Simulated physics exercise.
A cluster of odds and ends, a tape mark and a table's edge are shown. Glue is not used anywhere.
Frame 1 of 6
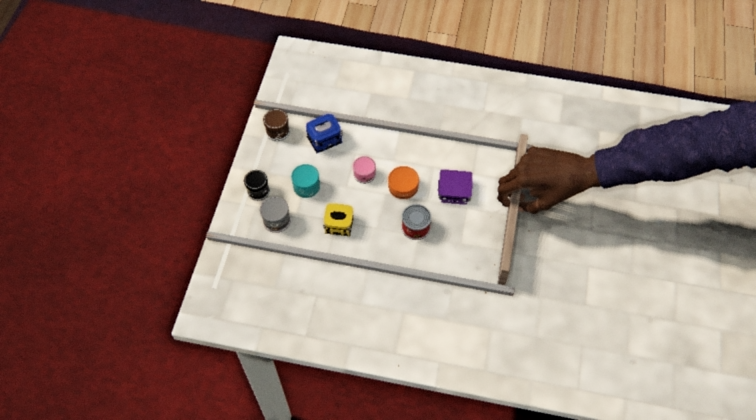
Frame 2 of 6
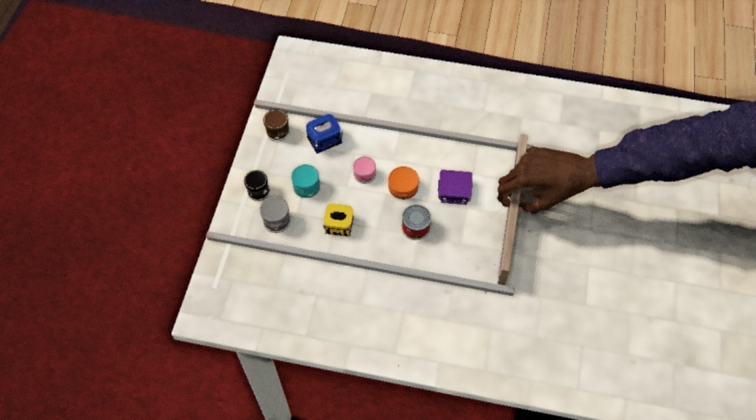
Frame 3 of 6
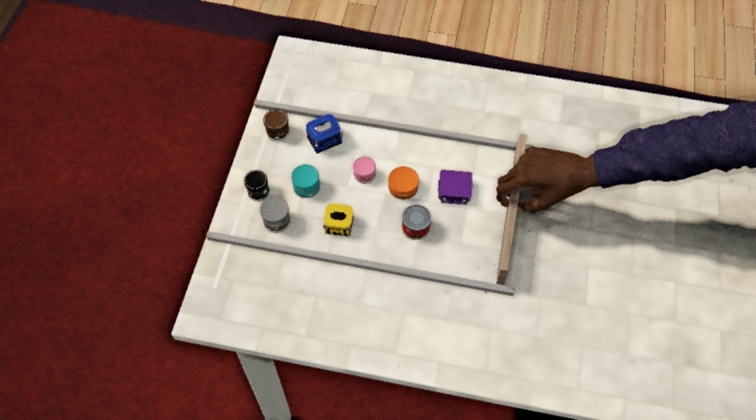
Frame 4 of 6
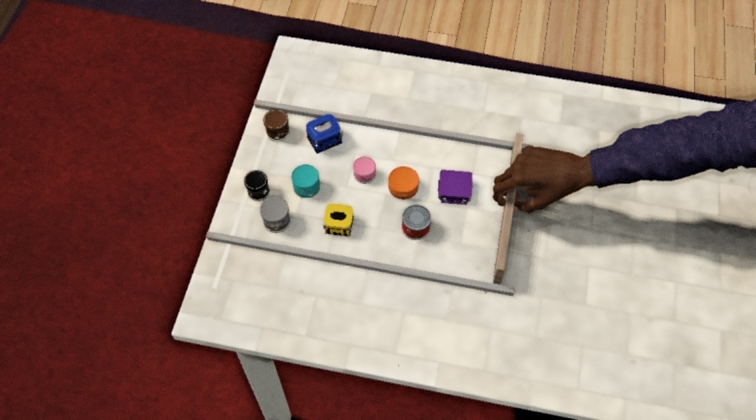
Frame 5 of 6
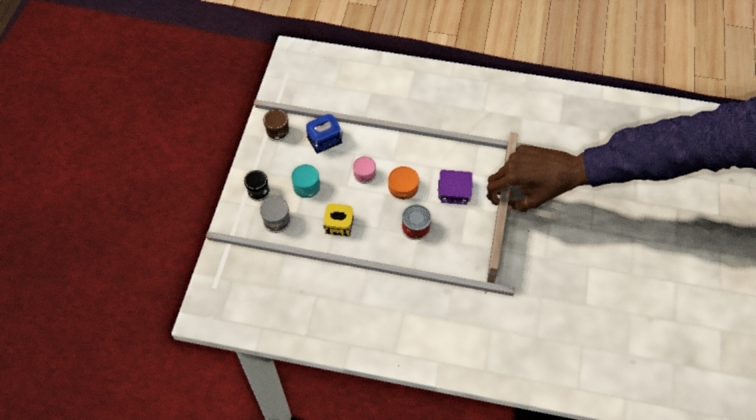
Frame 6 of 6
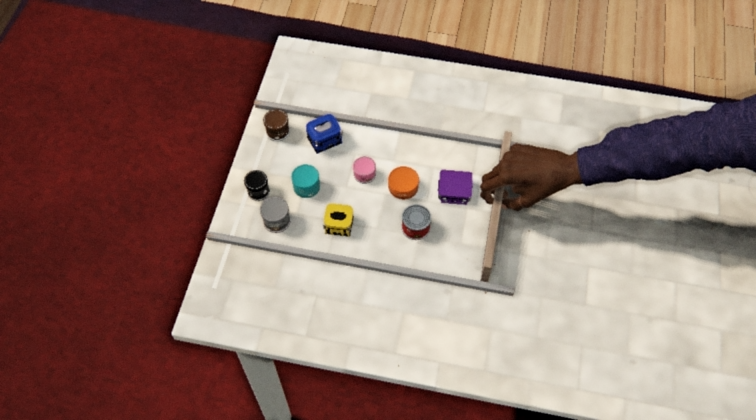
On a pale table above a red rug, a hand slid a wooden board slowly left between two rails, a short way toward a scatter of small colourful pots and cases that stayed still.
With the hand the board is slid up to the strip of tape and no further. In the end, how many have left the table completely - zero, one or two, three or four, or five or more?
The push will send five or more off the table.
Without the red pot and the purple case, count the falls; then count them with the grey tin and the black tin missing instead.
The first count is 3 and the second is 4.
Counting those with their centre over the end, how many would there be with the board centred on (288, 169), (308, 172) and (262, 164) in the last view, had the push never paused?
Counts by place: 1 / 0 / 6.
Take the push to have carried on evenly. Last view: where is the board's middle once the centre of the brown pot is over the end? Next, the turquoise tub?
Points: About (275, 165) and about (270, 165).
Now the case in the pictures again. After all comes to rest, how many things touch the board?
Looks like 4 of them, all told.
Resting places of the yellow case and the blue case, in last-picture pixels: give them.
Result: One at about (224, 216), the other at about (256, 113).
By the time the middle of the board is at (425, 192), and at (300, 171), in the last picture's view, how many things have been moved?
At the first point the count is 4, at the second it's 10.
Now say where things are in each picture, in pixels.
The first picture shows brown pot (277, 125); black tin (257, 185); grey tin (276, 215); board (513, 208); tape (254, 172).
The second picture shows black tin (257, 186); purple case (455, 187).
The third picture shows grey tin (276, 215); yellow case (339, 220).
The fourth picture shows brown pot (277, 125); blue case (324, 133).
The fifth picture shows black tin (257, 186); red pot (416, 222).
The sixth picture shows brown pot (277, 125); black tin (257, 186); grey tin (276, 215); board (497, 205); tape (254, 172).
A little later, none off yet; brown pot at rest near (277, 125); black tin at rest near (257, 186); grey tin at rest near (276, 215).
When it is over, the number that fall off is five or more; down, orange tub, pink tin, turquoise tub, grey tin, black tin and brown pot.
